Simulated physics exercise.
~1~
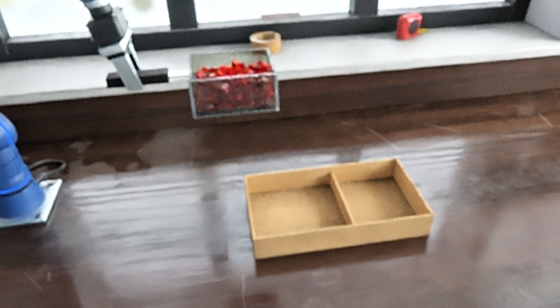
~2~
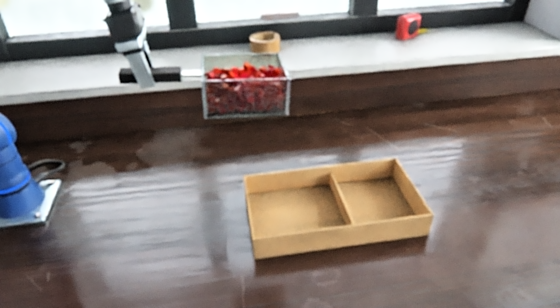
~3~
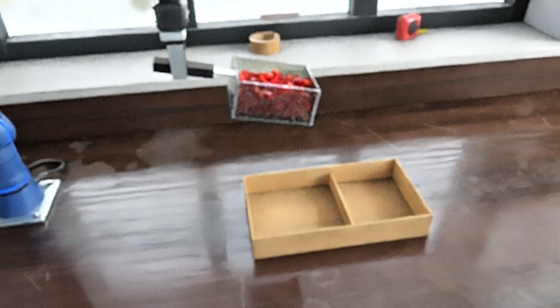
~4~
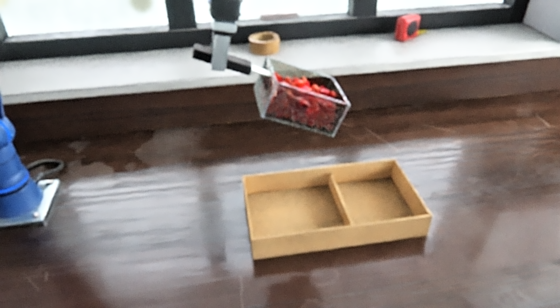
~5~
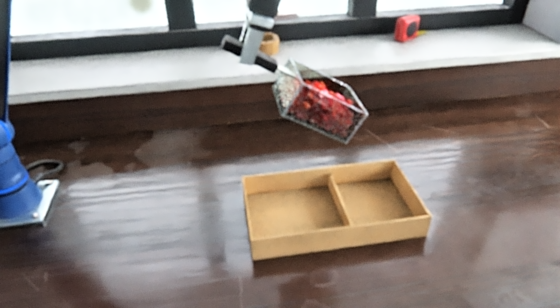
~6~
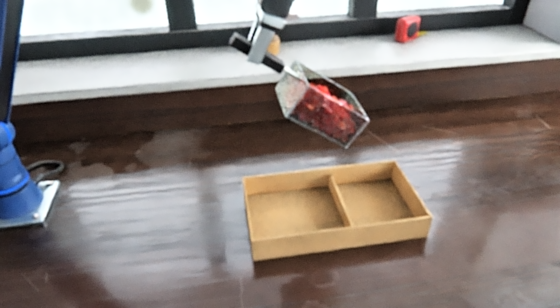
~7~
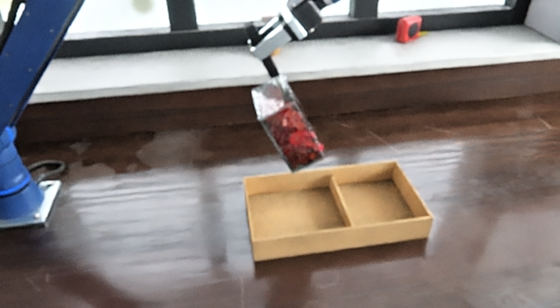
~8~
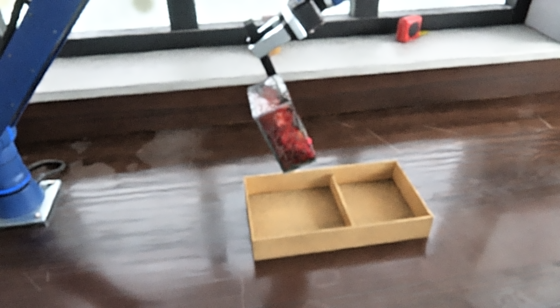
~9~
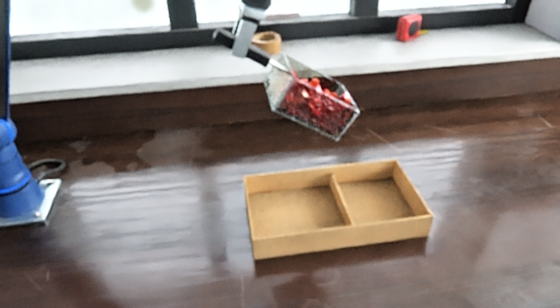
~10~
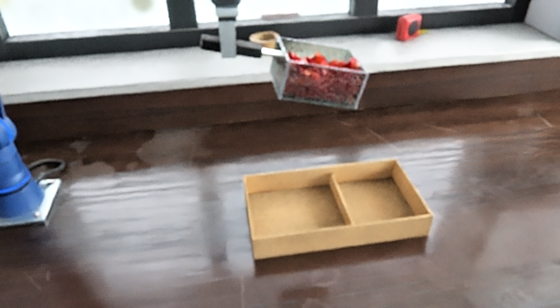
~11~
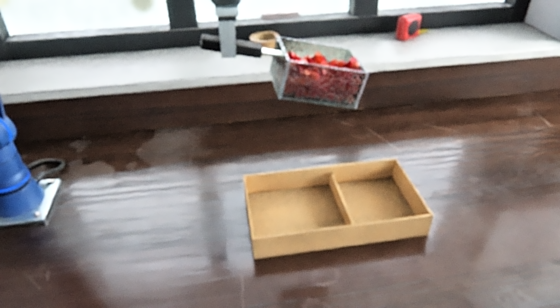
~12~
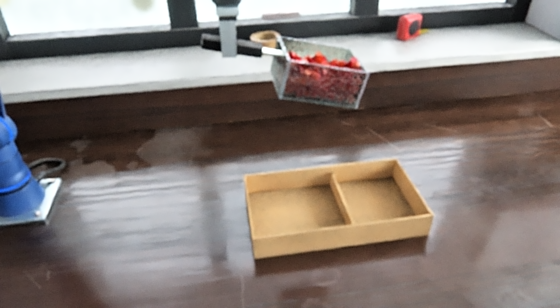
On a dark, glossy table beside a window, an open cardboard tray split into two compartments sits still while a robot arm holds a clear box of red vegetable dice above and behind it. The arm carries the box to the right, gradually tipping it forward. It then tilts the box steeply, its lower end pointing down toward the tray, and the red pieces slump toward that end without falling out. The arm swings the box back up and levels it most of the way. It stops there, slightly tilted, with the dice still inside and the tray empty.
